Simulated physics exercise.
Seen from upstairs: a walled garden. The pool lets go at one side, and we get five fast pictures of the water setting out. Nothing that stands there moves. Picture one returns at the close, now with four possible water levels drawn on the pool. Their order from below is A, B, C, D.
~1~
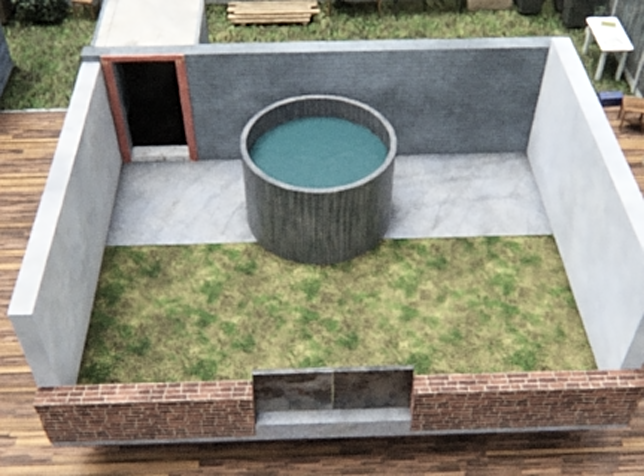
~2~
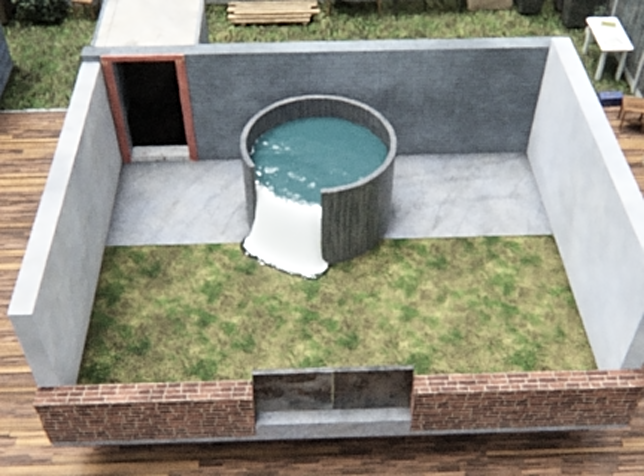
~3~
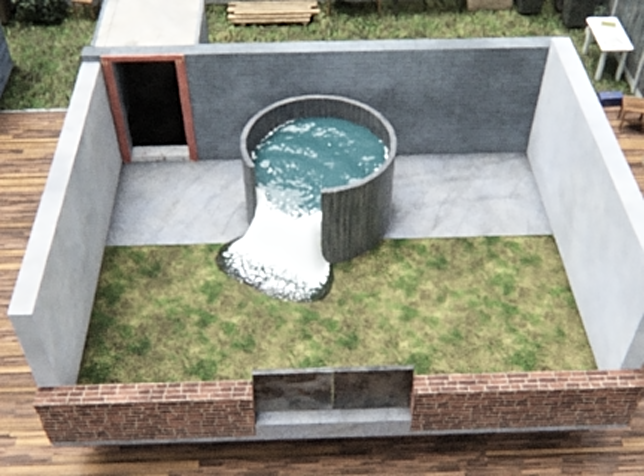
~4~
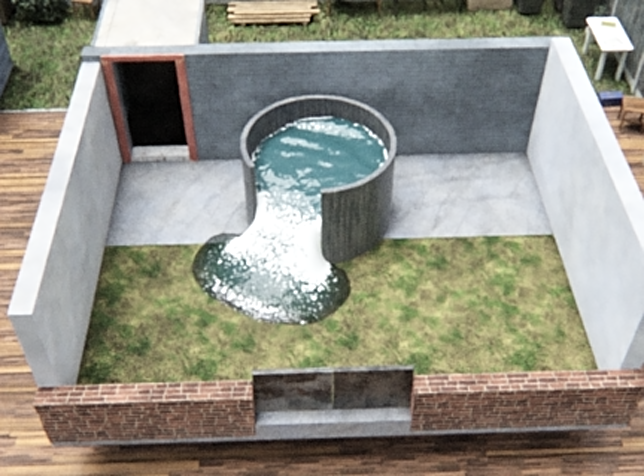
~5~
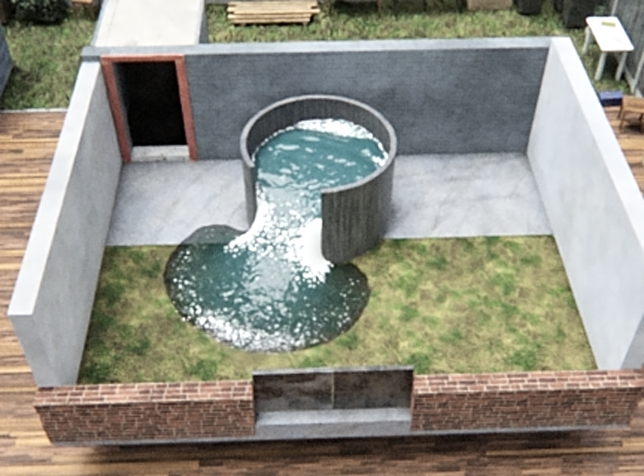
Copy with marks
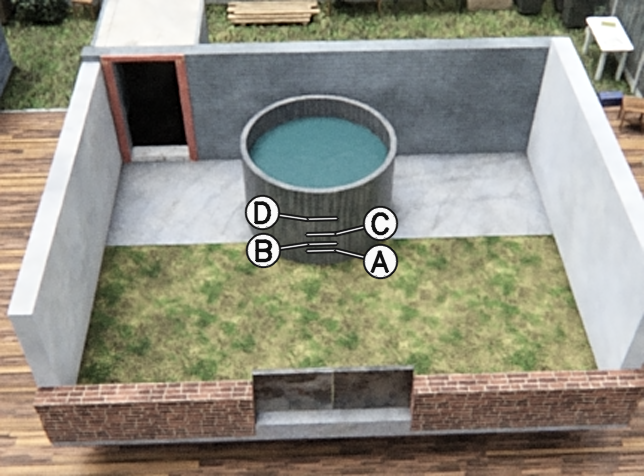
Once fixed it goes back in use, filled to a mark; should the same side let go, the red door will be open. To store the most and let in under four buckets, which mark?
Take C.
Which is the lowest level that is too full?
That would be D.
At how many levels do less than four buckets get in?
Three.
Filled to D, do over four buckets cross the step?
Yes, it does.
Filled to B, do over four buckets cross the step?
No.
On the marked copy, A at (321, 250); B at (321, 243); C at (321, 234); D at (321, 218); from the bottom up A, B, C, D.
If A is chosen, nothing gets over.
If B is chosen, nothing gets over.
If C is chosen, a bucket or two gets in.
If D is chosen, about 11 bucketfuls get in.
